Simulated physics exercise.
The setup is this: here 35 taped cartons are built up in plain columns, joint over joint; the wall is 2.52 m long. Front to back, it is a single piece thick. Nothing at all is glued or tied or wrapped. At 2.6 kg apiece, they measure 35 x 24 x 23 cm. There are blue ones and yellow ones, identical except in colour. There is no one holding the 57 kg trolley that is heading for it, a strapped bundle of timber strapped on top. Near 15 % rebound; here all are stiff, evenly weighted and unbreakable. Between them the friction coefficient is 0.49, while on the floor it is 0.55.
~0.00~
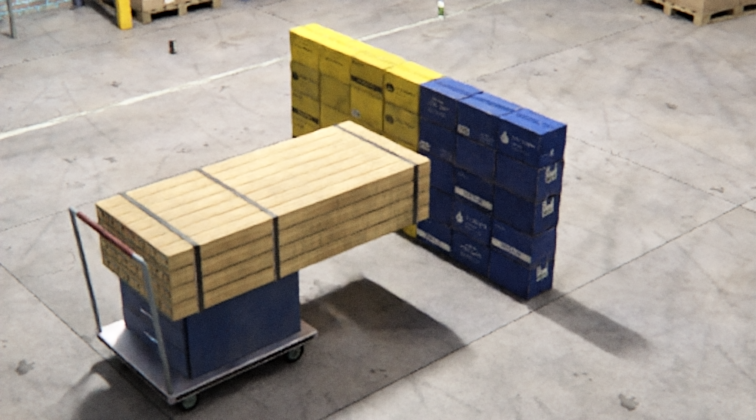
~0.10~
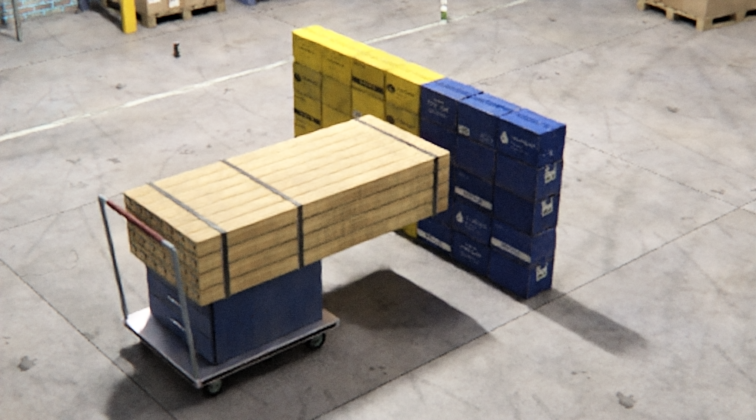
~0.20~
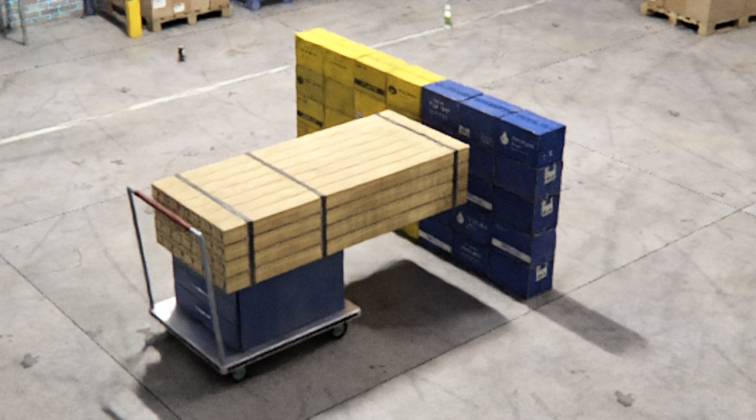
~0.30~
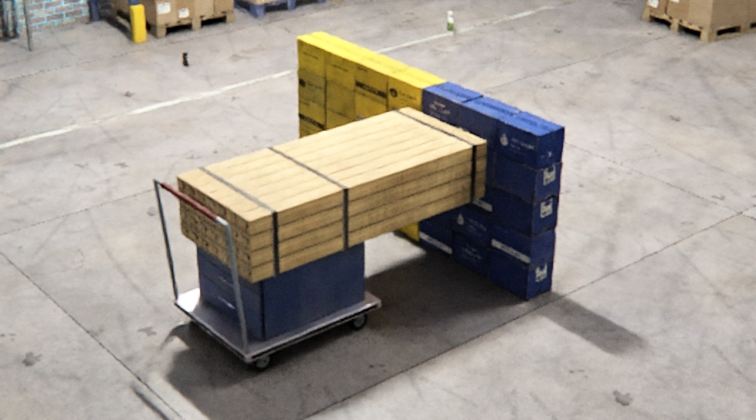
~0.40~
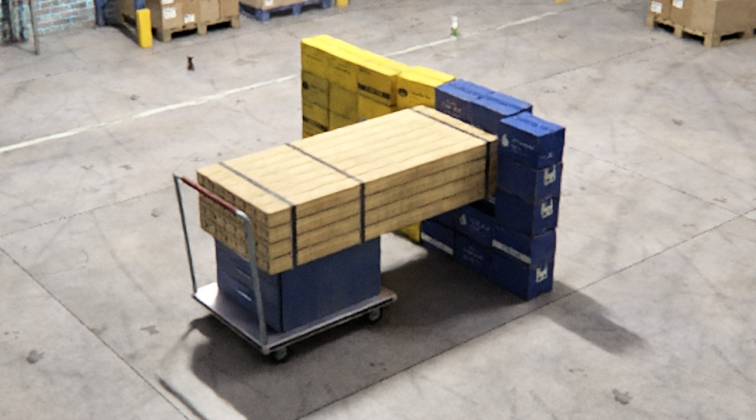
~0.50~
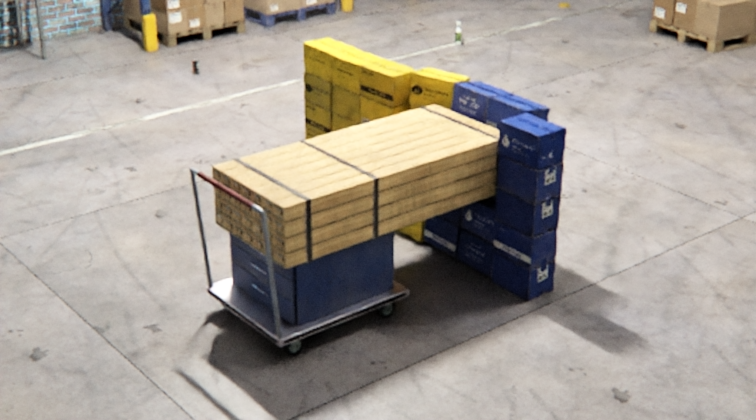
At the start, a trolley carrying strapped timber on a blue block stands short of a wall of yellow and blue cartons. With nobody pushing, it rolls rightward until the load meets the wall. The load then presses in, shoving several cartons back out of line and leaning some slightly.
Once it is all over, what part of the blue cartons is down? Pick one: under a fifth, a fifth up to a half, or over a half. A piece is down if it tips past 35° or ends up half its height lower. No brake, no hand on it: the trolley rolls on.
Over a half.
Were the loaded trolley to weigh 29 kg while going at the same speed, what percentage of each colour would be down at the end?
Colour by colour that makes yellow 20, blue 70 percent.
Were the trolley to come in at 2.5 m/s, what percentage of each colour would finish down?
Share down, in per cent: Yellow 20, blue 40.
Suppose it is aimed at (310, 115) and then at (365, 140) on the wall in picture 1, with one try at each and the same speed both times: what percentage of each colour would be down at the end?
For yellow it's 50 then 80 per cent, for blue 0 then 0 per cent.
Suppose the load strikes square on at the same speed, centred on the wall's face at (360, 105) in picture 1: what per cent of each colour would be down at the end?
Result - yellow: 70 %; blue: 0 %.
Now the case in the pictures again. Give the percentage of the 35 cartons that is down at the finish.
Close to 35 per cent of them.
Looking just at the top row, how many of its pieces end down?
3 of them.
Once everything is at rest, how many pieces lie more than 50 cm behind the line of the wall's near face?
10 or thereabouts.
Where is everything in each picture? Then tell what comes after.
In the first frame (pixels give the middle of a visible side; the camera moves round a little), load (423, 180) 51 cm short of the wall; top blue carton (518, 143); top yellow carton (334, 64); none has stirred.
In the second frame, load (443, 172) 34 cm short of the wall; top blue carton (518, 143).
In the third frame, load (462, 165) 18 cm short of the wall; top blue carton (517, 143).
In the fourth frame, load (480, 160) 22 mm short of the wall; top blue carton (517, 145).
In the fifth frame, load (494, 157) 9 cm into the wall's line; top blue carton (518, 145); steepest lean 5°, the carton at (489, 125); movement in 9 of them.
In the sixth frame, load 19 cm into the wall's line; top blue carton (518, 145); top yellow carton (345, 74); movement in 13 of them.
After 0.62 s, load 28 cm past the wall's line, still rolling; none of the 15 blue cartons down (0 of 35 in all colours); top blue carton unmoved.
After 0.82 s, load 44 cm past the wall's line, still rolling; 8 of the 15 blue cartons down (11 of 35 in all colours); top blue carton unmoved.
After 1.06 s, load 62 cm past the wall's line, still rolling; 10 of the 15 blue cartons down (13 of 35 in all colours); top blue carton unmoved.
In the end (2.1 s), load 99 cm past the wall's line, stopped; 10 of the 15 blue cartons down (13 of 35 in all colours); top blue carton 44 mm from its place; top yellow carton unmoved. That is 67 per cent. From the last view, middles, top blue carton near (538, 140), top yellow carton near (357, 71).
